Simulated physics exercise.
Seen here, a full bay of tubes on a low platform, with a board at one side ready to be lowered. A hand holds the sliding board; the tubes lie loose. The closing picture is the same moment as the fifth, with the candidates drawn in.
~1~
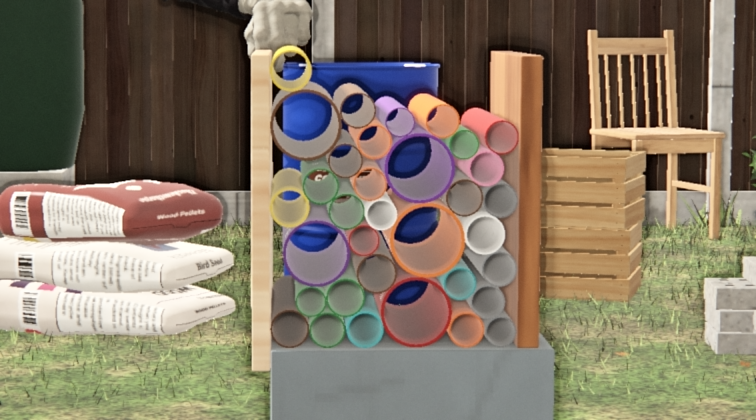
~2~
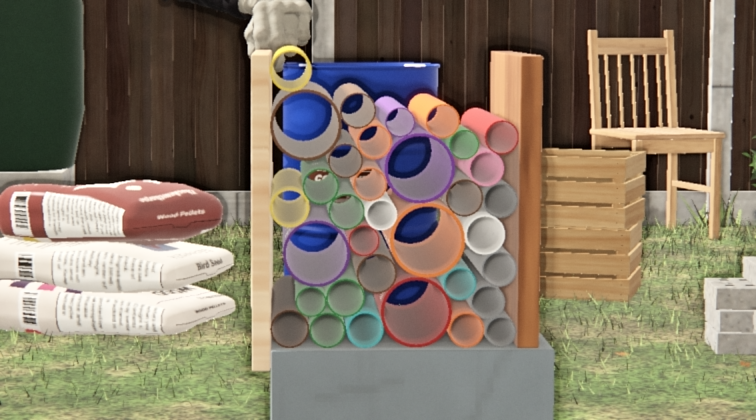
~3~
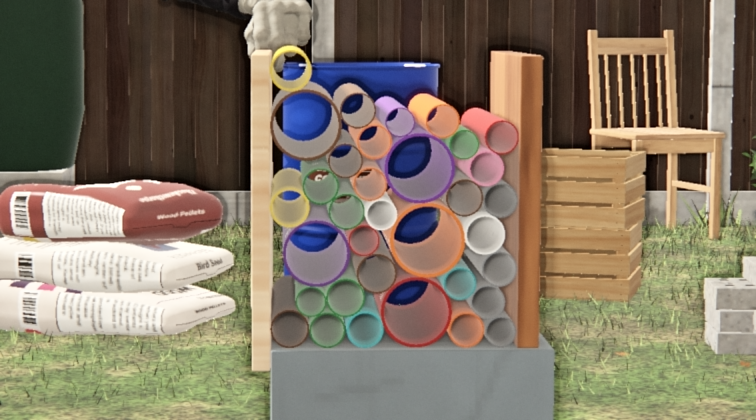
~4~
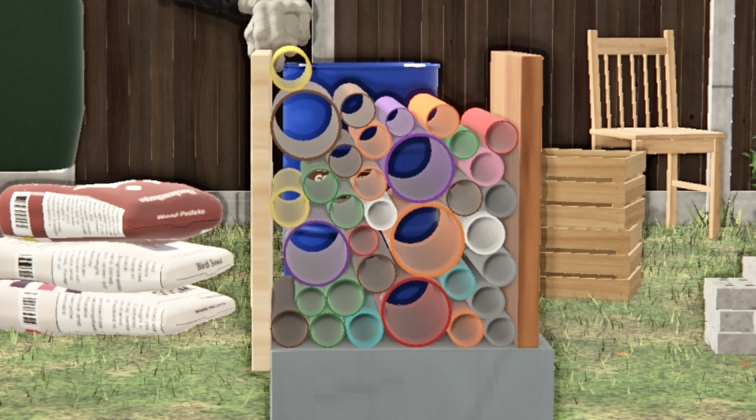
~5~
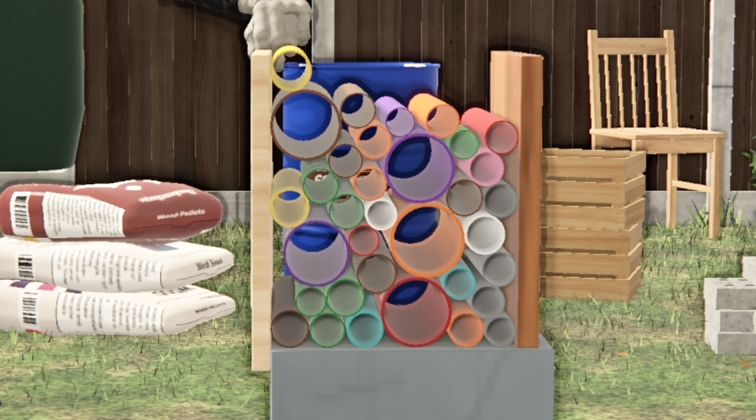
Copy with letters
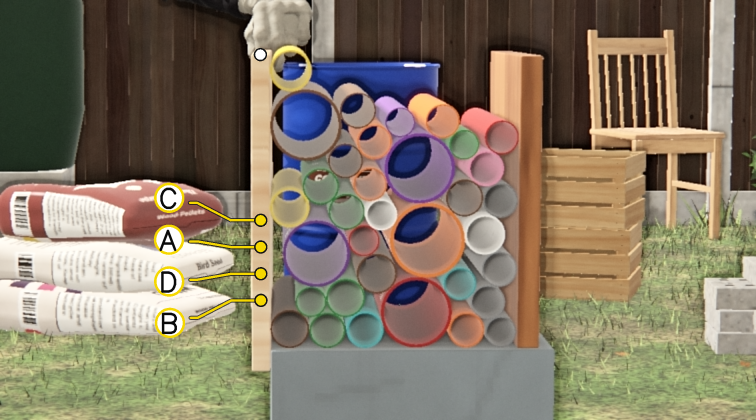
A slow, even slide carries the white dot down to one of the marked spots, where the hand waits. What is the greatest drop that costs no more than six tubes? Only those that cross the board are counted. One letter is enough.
The answer is mark C.
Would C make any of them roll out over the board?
At C: Yes.
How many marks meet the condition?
One of them.
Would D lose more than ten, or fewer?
Fewer than ten.
On the marked copy, A at (261, 247); B at (261, 300); C at (261, 221); D at (261, 274); the white dot at (260, 55).
With C. Early on, top of the board (270, 128).
Further on, top of the board (270, 211).
At the end, top of the board (270, 220), three out over the board.
As for the rest, A more than six out over the board; B more than six out over the board; D more than six out over the board.
